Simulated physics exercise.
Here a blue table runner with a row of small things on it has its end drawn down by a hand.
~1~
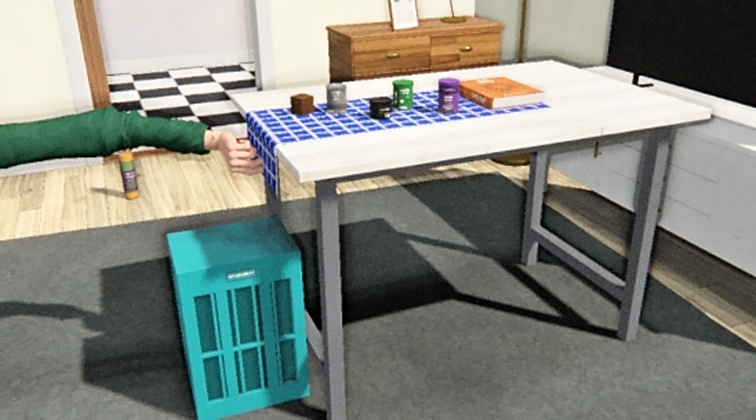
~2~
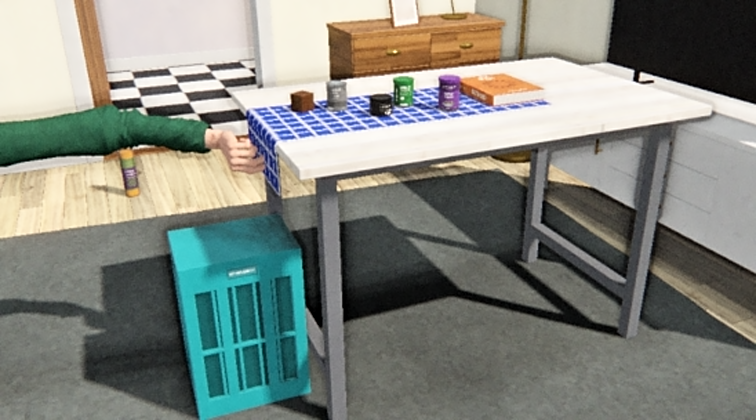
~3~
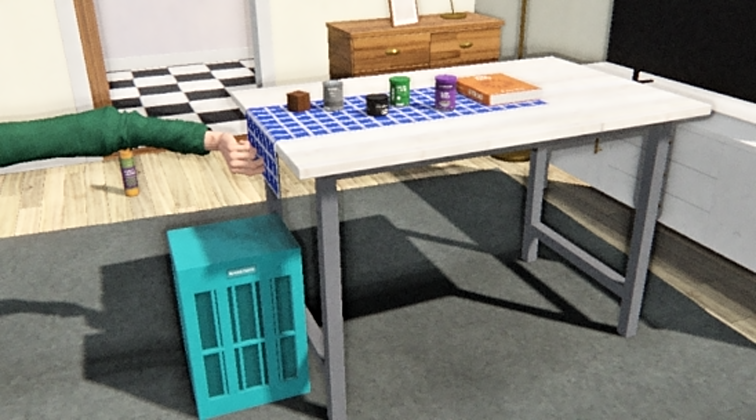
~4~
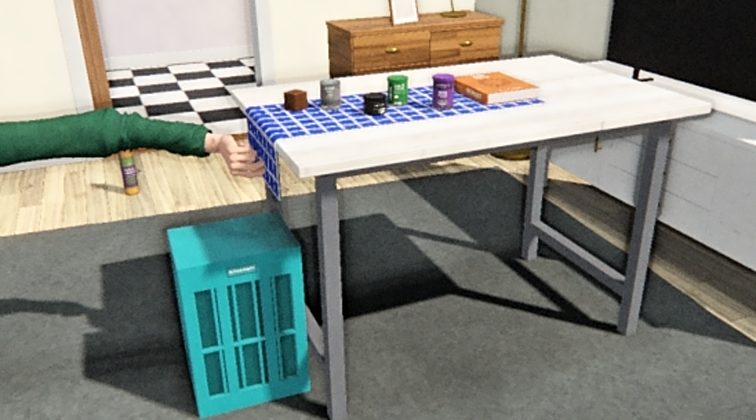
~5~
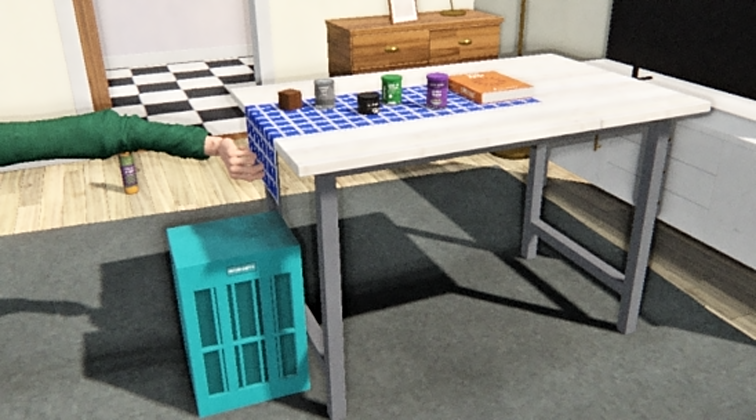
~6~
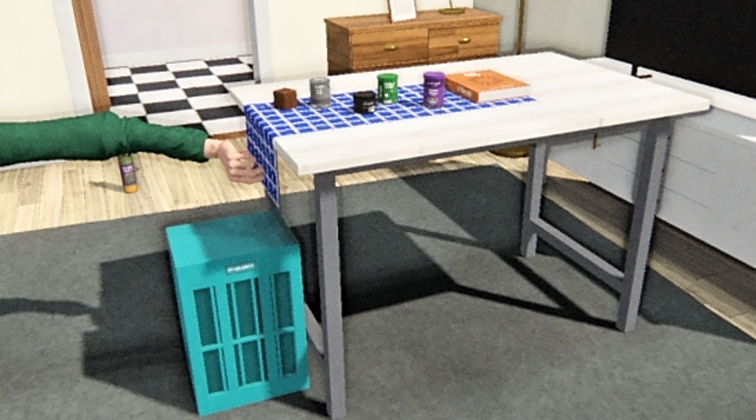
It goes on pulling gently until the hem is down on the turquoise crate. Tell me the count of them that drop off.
The count is one.
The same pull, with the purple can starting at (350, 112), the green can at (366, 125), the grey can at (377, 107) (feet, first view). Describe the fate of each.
Of the three, the purple can stays aloft, the green can stays aloft and the grey can stays aloft.
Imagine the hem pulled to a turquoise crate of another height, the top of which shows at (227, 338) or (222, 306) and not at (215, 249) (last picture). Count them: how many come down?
Counts: 4, 3.
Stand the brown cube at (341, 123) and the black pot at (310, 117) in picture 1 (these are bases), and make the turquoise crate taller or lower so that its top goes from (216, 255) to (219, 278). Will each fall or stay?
Outcome for the brown cube: It is lost. Outcome for the black pot: It is lost.
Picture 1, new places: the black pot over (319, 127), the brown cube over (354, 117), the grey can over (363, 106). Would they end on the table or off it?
Here's what happens: The black pot leaves its perch, the brown cube remains aboard, the grey can remains aboard.
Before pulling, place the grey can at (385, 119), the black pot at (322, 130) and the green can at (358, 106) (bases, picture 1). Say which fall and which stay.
The grey can is still on top, the black pot is off the top, the green can is still on top.
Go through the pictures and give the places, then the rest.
In the first picture, hem (279, 199); brown cube (302, 96); grey can (336, 86); black pot (381, 99); green can (403, 81); purple can (449, 80); top of the crate (216, 255).
In the second picture, hem (281, 197); brown cube (302, 93).
In the third picture, hem (279, 199); grey can (333, 83).
In the fourth picture, hem (281, 201); black pot (375, 95); top of the crate (216, 251).
In the fifth picture, hem (279, 205); green can (392, 76).
In the sixth picture, hem (279, 208); brown cube (285, 90); grey can (320, 80); black pot (364, 93); green can (388, 75); purple can (434, 74).
Soon after, hem on the crate; all still up.
After that, hem on the crate; brown cube gone.
In the end, hem on the crate; brown cube gone. It carries off one.
